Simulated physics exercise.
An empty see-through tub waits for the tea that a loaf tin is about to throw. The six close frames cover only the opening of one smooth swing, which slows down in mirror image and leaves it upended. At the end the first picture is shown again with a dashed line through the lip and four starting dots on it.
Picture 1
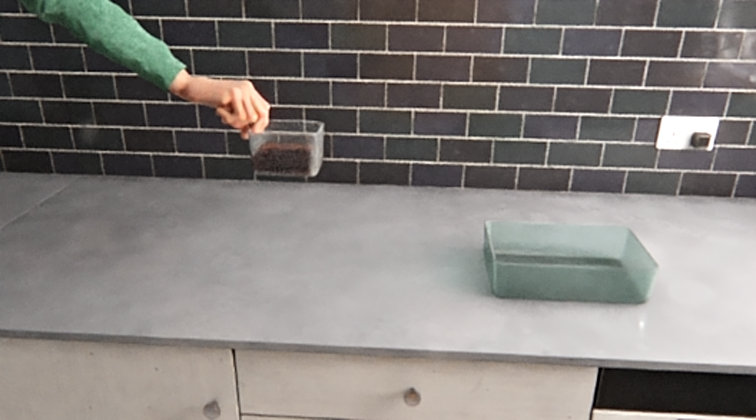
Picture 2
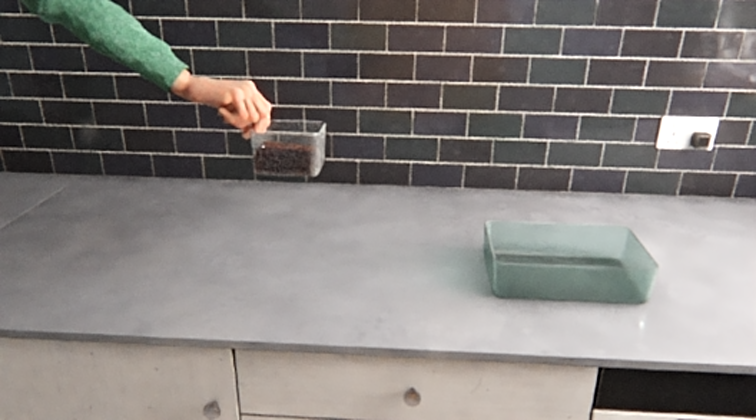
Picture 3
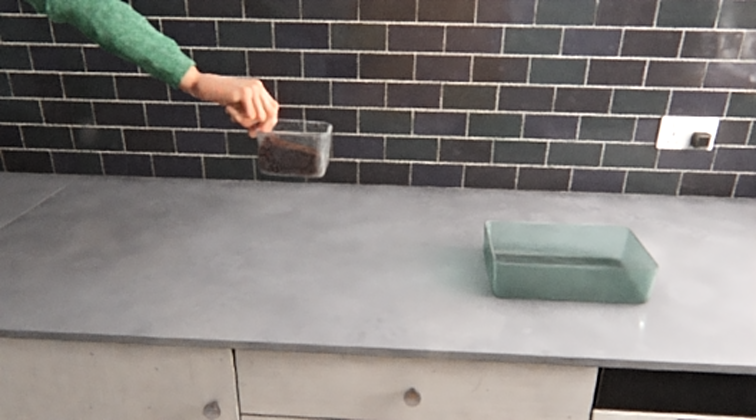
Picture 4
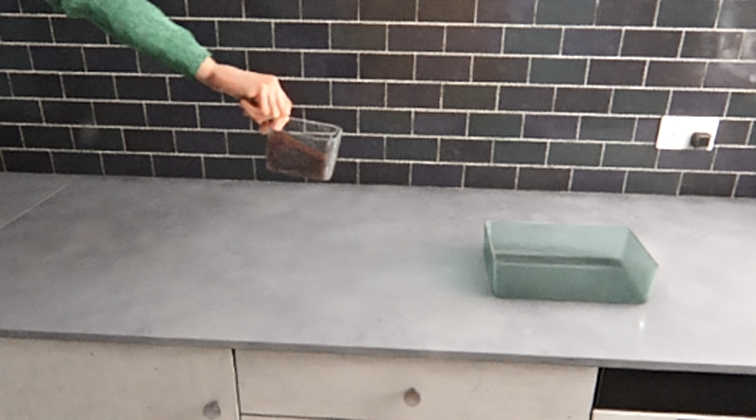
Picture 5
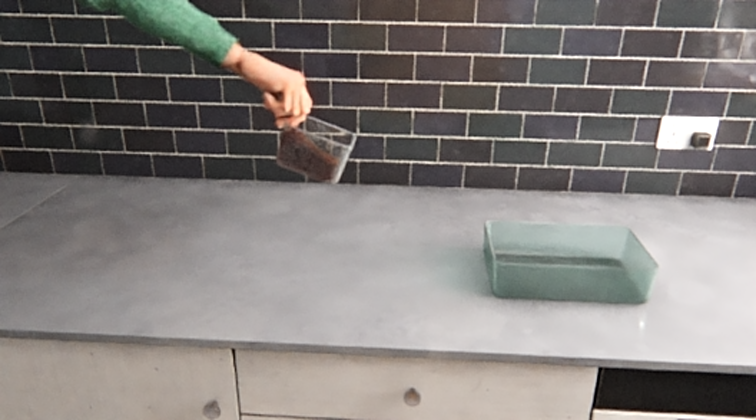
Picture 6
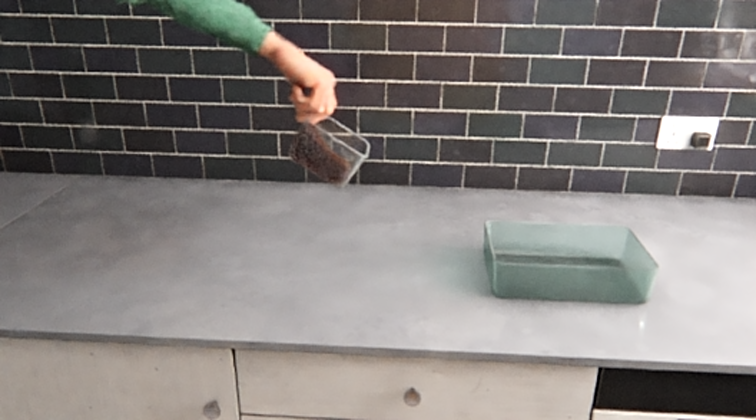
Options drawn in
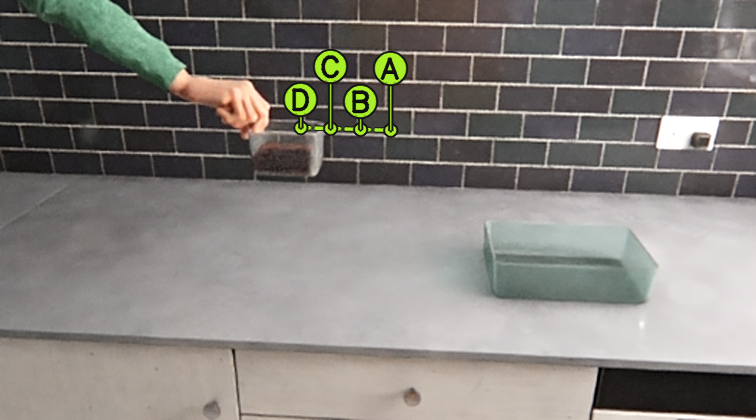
At the start, a hand in a green sleeve holds a clear container of dark loose contents upright above a grey counter, left of an empty see-through greenish tub. The arm then moves gradually rightward, tilting the container more and more toward the right, while the tub stays still.
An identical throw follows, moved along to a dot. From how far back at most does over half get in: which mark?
D is the one.
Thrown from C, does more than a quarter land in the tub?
Yes, clearly.
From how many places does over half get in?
All of the four.
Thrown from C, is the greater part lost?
No, that is safe.
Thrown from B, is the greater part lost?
No.
In lime, A at (390, 130); B at (360, 129); C at (330, 128); D at (300, 127).
For spot A, about 68 % lands in the tub, 7 % falls short and 24 % goes beside or beyond.
For spot B, about 67 % lands in the tub, 5 % falls short and 29 % goes beside or beyond.
For spot C, about 73 % lands in the tub, 8 % falls short and 19 % goes beside or beyond.
For spot D, about 68 % lands in the tub, 18 % falls short and 14 % goes beside or beyond.
